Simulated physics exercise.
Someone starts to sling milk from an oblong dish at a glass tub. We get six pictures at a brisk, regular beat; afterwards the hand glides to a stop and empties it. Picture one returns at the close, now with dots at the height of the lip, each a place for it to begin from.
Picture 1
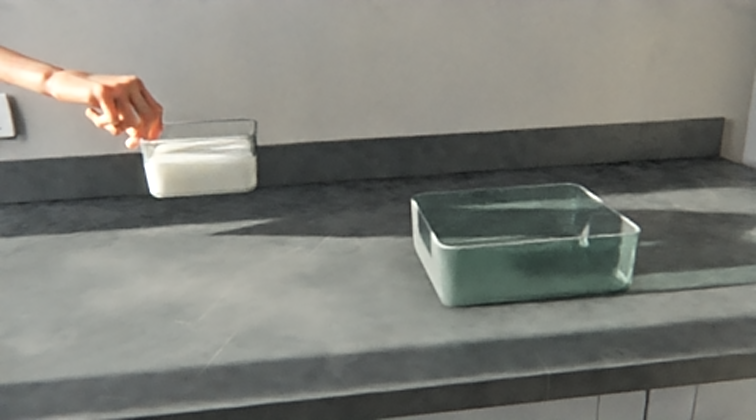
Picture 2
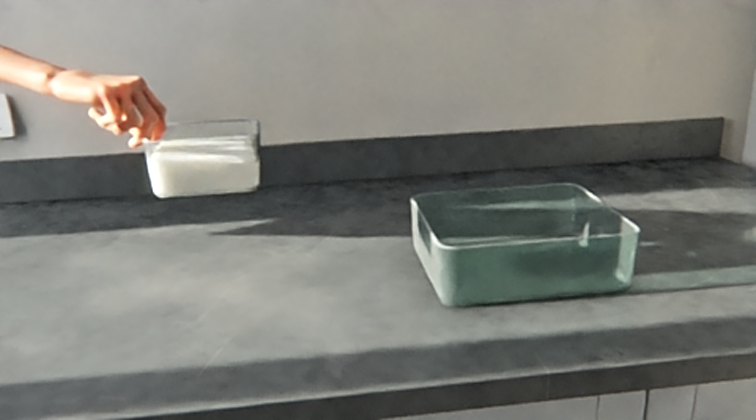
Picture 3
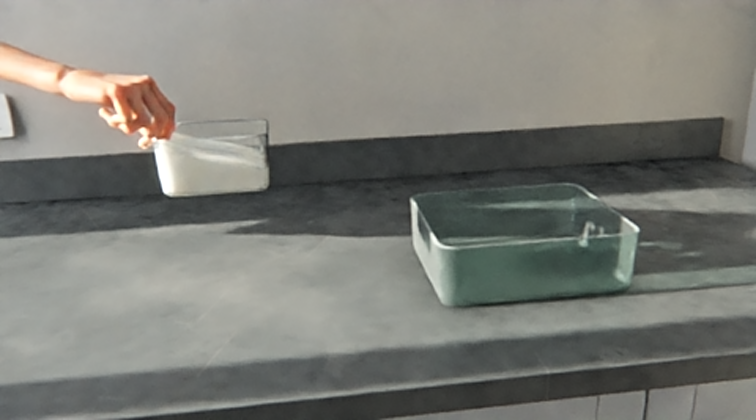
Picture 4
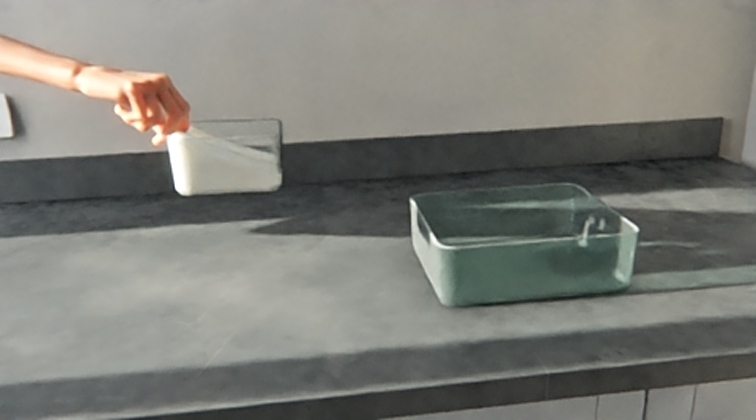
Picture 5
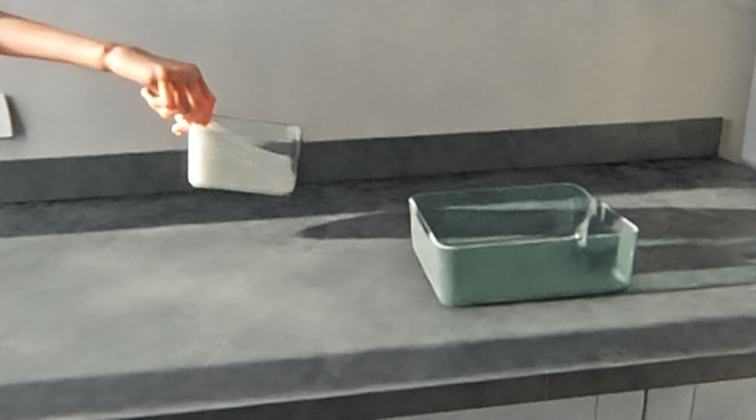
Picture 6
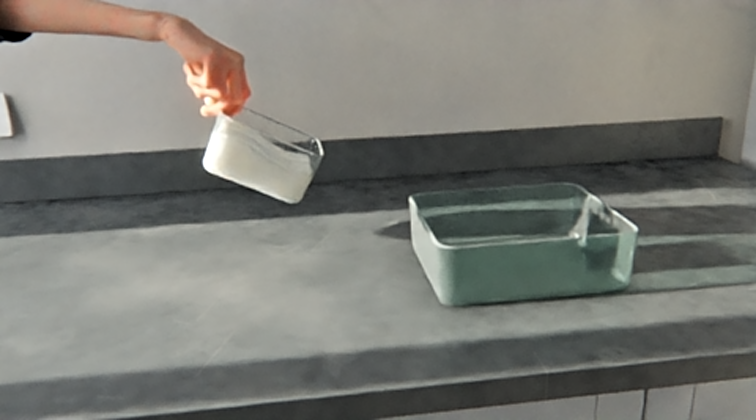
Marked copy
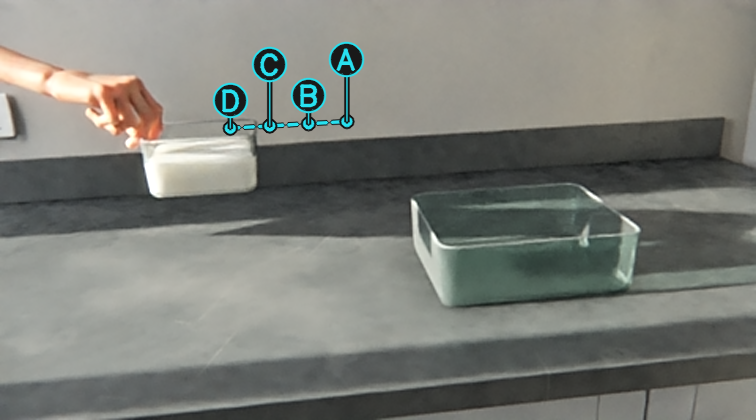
In this clip, a hand holds a clear oblong dish of milk above a gray counter and moves it right, slowly at first, then tilts it down toward the right, while a greenish glass tub sits still on the counter.
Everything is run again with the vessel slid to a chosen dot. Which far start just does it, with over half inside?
It is B.
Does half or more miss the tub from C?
Yes, it does.
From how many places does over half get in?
Two of the four.
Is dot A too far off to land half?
No, that is safe.
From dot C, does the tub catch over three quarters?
No, it does not.
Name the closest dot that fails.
C.
On the marked copy, A at (346, 121); B at (308, 123); C at (269, 126); D at (230, 128).
If A is chosen, about 85 % lands in the tub, 4 % falls short and 11 % goes beside or beyond.
If B is chosen, about 66 % lands in the tub, 26 % falls short and 8 % goes beside or beyond.
If C is chosen, about 33 % lands in the tub, 63 % falls short and 4 % goes beside or beyond.
If D is chosen, about 0 % lands in the tub, 98 % falls short.
